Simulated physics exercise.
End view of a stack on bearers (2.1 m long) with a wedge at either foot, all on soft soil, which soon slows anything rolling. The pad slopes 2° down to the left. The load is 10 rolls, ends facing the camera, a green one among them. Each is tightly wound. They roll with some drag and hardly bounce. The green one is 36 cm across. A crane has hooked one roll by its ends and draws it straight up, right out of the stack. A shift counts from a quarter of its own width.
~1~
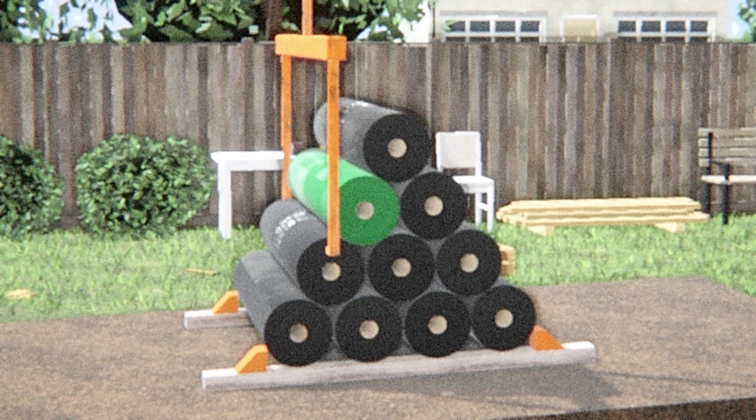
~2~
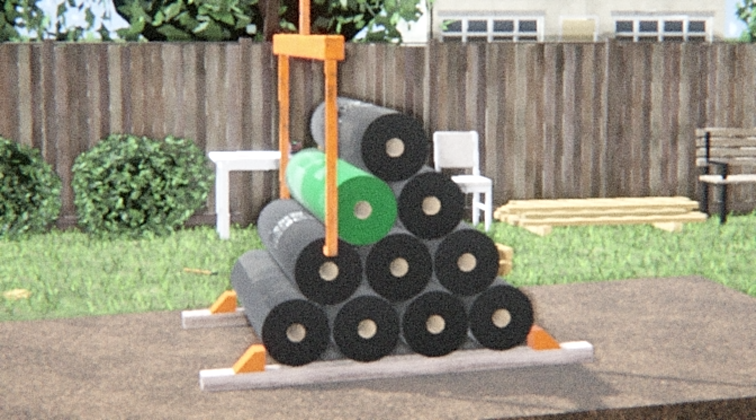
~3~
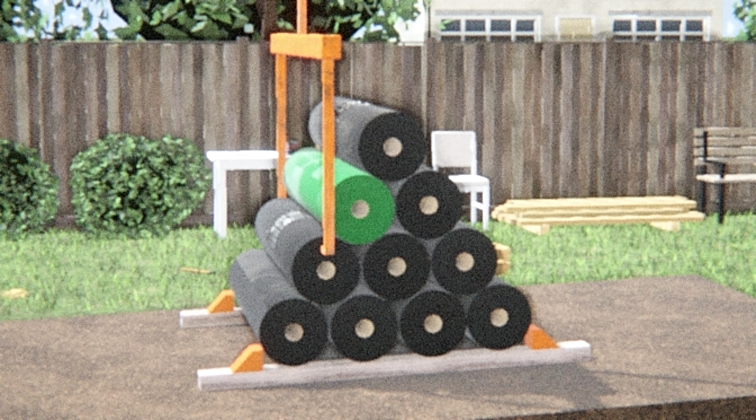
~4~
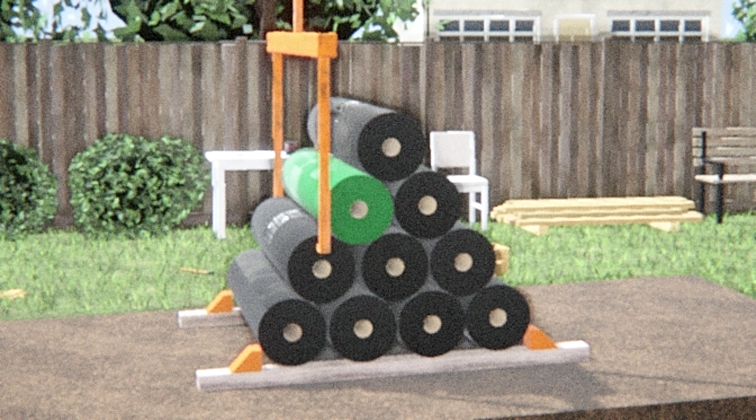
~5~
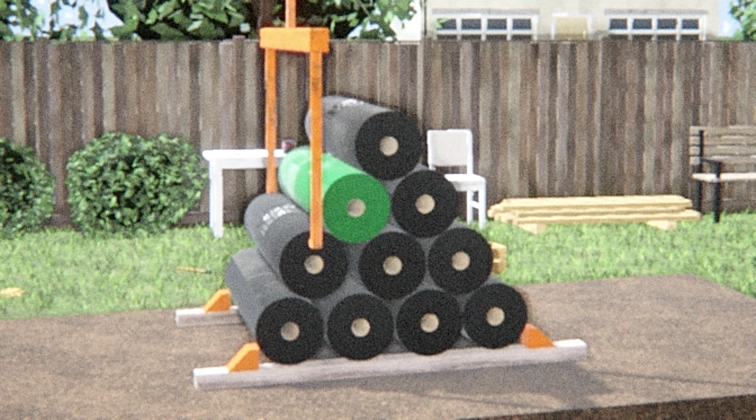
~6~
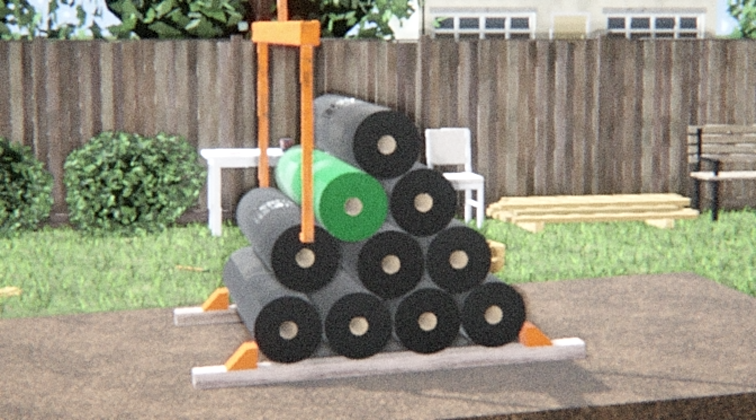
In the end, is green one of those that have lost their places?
Green shifts.
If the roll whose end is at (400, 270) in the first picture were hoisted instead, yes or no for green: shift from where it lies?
In that case green yes.
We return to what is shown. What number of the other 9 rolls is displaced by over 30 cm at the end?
The count is 2.
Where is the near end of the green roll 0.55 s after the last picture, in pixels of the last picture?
Near (327, 241).
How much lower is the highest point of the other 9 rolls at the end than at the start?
About 30 cm.
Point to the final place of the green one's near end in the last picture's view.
At about (322, 269).
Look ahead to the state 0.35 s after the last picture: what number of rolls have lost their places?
0 by then.
Then, 0.3 s after the last picture, green is 5 cm further left and 4 cm lower; 0 others dislodged.
Then, 0.5 s after the last picture, green is 14 cm further left and 17 cm lower; 2 others dislodged.
At rest (0.9 s after the last picture), green is 17 cm further left and 32 cm lower; 2 others dislodged.
